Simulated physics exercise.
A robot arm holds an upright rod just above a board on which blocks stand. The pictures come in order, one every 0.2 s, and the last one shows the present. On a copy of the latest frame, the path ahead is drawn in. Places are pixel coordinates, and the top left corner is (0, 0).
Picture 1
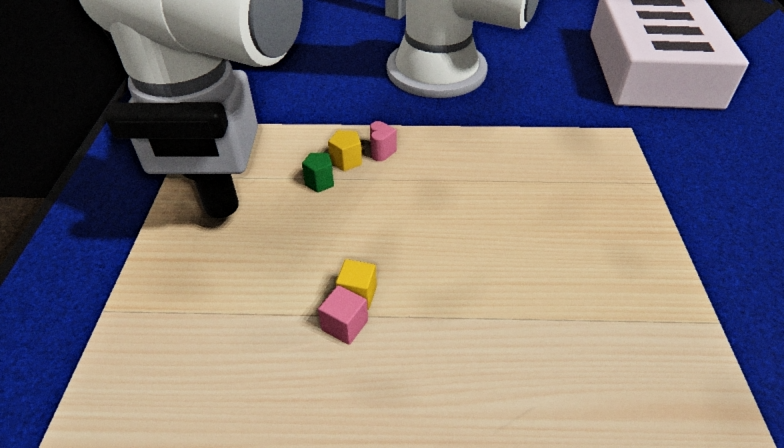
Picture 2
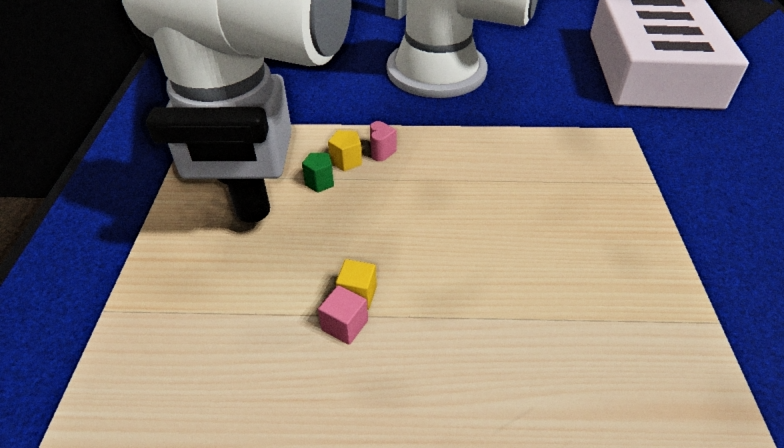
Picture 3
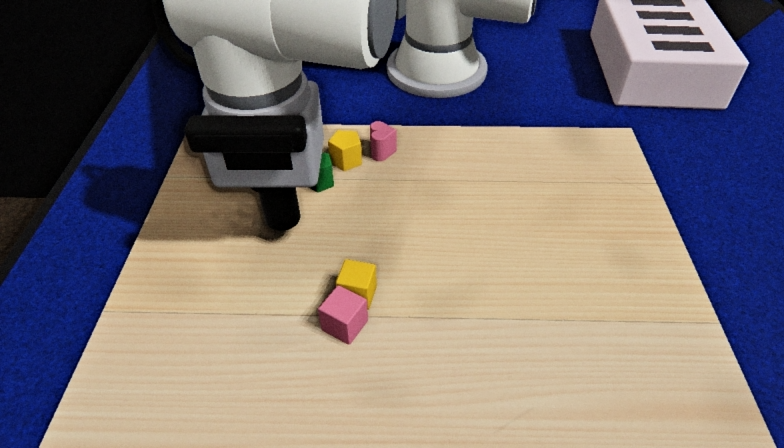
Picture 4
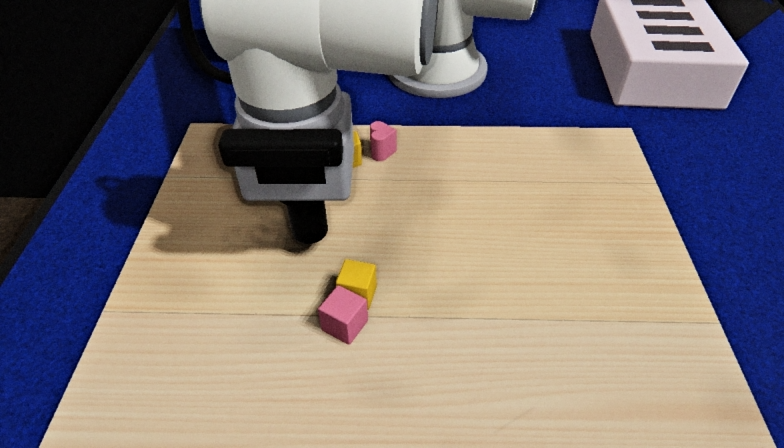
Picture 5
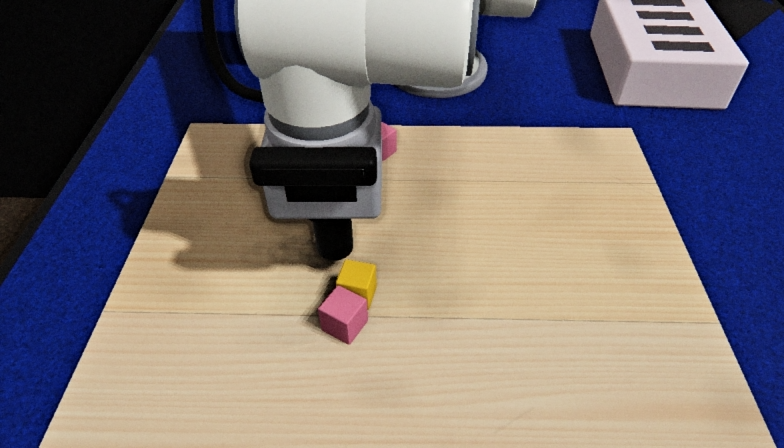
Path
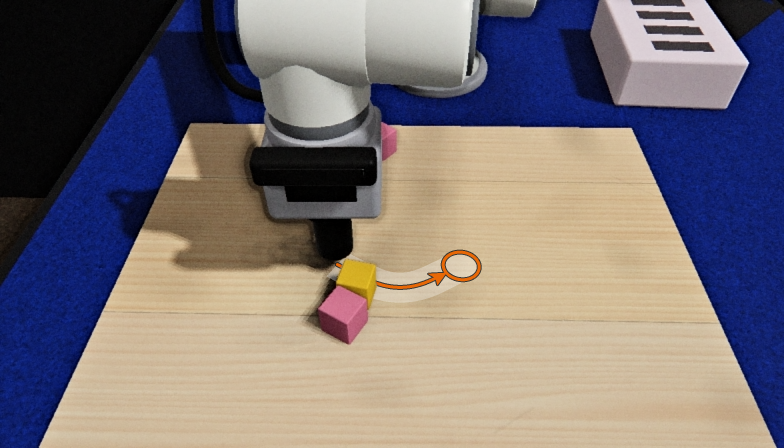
Robot arm moving a black upright rod rightward and slightly nearer over a wooden board, while the coloured blocks stay still.
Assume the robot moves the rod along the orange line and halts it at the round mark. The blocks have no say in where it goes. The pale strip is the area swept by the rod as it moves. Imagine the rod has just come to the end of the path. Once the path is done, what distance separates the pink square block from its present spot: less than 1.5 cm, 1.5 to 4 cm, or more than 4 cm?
Movement: Under 1.5 cm.
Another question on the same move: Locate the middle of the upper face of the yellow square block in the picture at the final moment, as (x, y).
I predict (382, 295).
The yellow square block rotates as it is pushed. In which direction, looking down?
Overhead view: Clockwise.
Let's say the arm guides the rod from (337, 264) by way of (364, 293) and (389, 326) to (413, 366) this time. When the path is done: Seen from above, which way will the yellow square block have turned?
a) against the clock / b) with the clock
I'll go with b - with the clock.
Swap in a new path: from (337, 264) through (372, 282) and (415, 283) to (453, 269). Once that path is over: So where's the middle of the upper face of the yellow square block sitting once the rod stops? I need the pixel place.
Put as a pixel place, it's (381, 292).
The line goes from (337, 264) by way of (376, 283) and (422, 284) to (461, 266).
The first path, step by step. One third of the way, rod at (377, 268); pink square block at (342, 311), turned 20° clockwise; yellow square block at (375, 293), turned 50° clockwise.
Two thirds of the way, rod at (424, 267); pink square block at (342, 311), turned 20° clockwise; yellow square block at (382, 295), turned 75° clockwise.
At the end, rod at (463, 250); pink square block at (342, 311), turned 20° clockwise; yellow square block at (382, 295), turned 75° clockwise.
